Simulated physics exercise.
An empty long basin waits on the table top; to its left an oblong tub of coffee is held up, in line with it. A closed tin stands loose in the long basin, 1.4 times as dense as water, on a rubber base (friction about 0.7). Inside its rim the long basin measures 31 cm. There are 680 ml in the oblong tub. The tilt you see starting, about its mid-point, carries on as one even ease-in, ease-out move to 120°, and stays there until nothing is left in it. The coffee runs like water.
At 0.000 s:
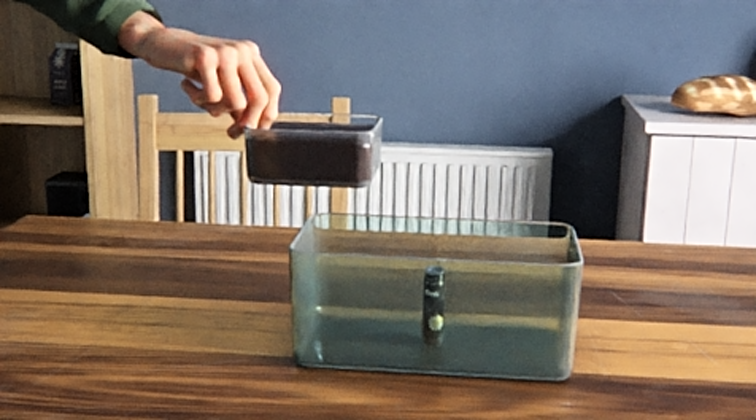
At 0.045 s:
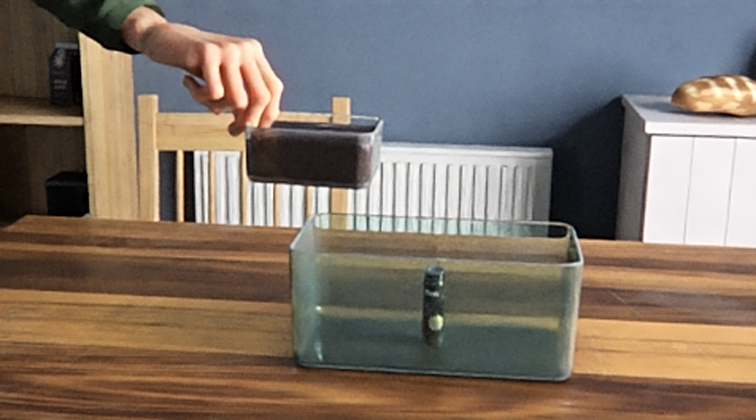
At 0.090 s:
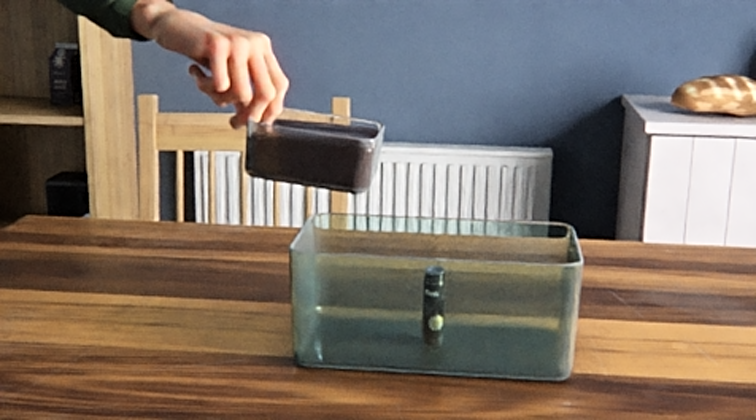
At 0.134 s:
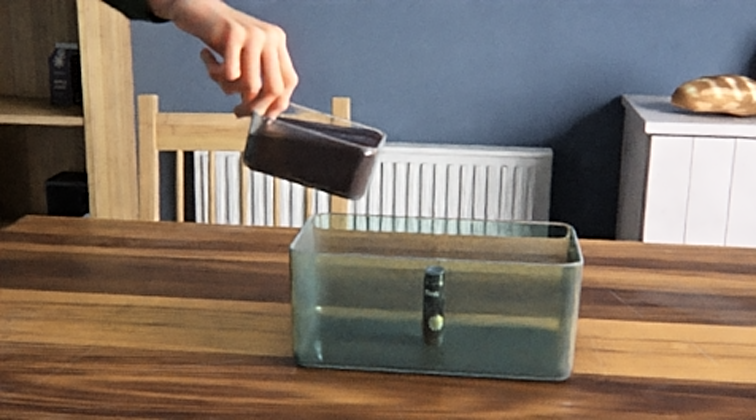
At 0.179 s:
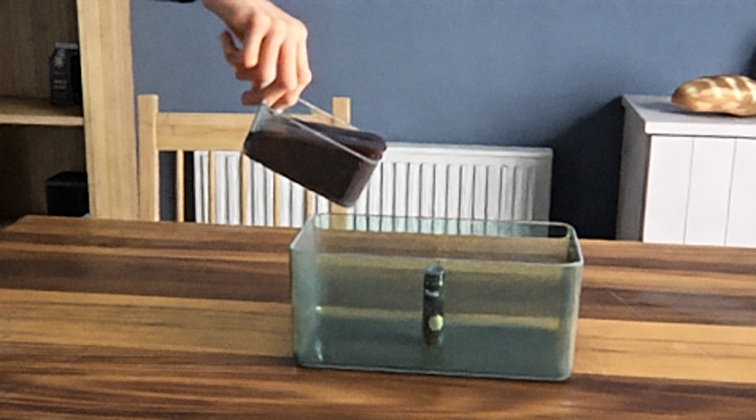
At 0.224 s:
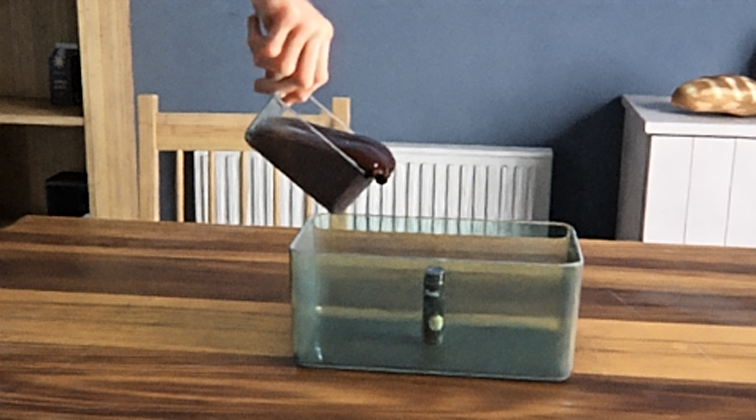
At first, a hand holds a small clear tub of dark liquid level, above and to the left of a greenish basin with a small dark container standing inside. The hand then swings rightward, tilting the tub down to the right, slowly then more steeply, until liquid slips over its lower rim.
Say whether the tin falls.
The tin goes over.
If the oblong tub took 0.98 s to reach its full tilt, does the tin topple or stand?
Then it stays up.
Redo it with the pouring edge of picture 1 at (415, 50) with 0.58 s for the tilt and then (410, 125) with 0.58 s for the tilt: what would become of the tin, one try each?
First it stays up; then it remains upright.
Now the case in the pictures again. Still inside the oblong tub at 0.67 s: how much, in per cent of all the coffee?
Some 0 per cent.
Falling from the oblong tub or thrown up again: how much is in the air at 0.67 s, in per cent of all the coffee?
Some 2 per cent.
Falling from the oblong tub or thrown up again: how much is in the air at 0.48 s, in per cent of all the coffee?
Near 12 in a hundred.
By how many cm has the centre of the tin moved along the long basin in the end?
Some 7.5 cm.
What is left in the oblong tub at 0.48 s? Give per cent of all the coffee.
Near 6 in a hundred.
By 0.48 s the tilt is 112° and 6 per cent is still to pour; the tin stands where it began.
By 0.67 s the tilt is 120° and 0 per cent is still to pour; the tin leans 29°.
By 0.87 s the tilt is 120° and 0 per cent is still to pour; the tin lies on its side.
By 1.08 s the tilt is 120° and 0 per cent is still to pour; the tin lies on its side.
At rest the tin lies on its side.
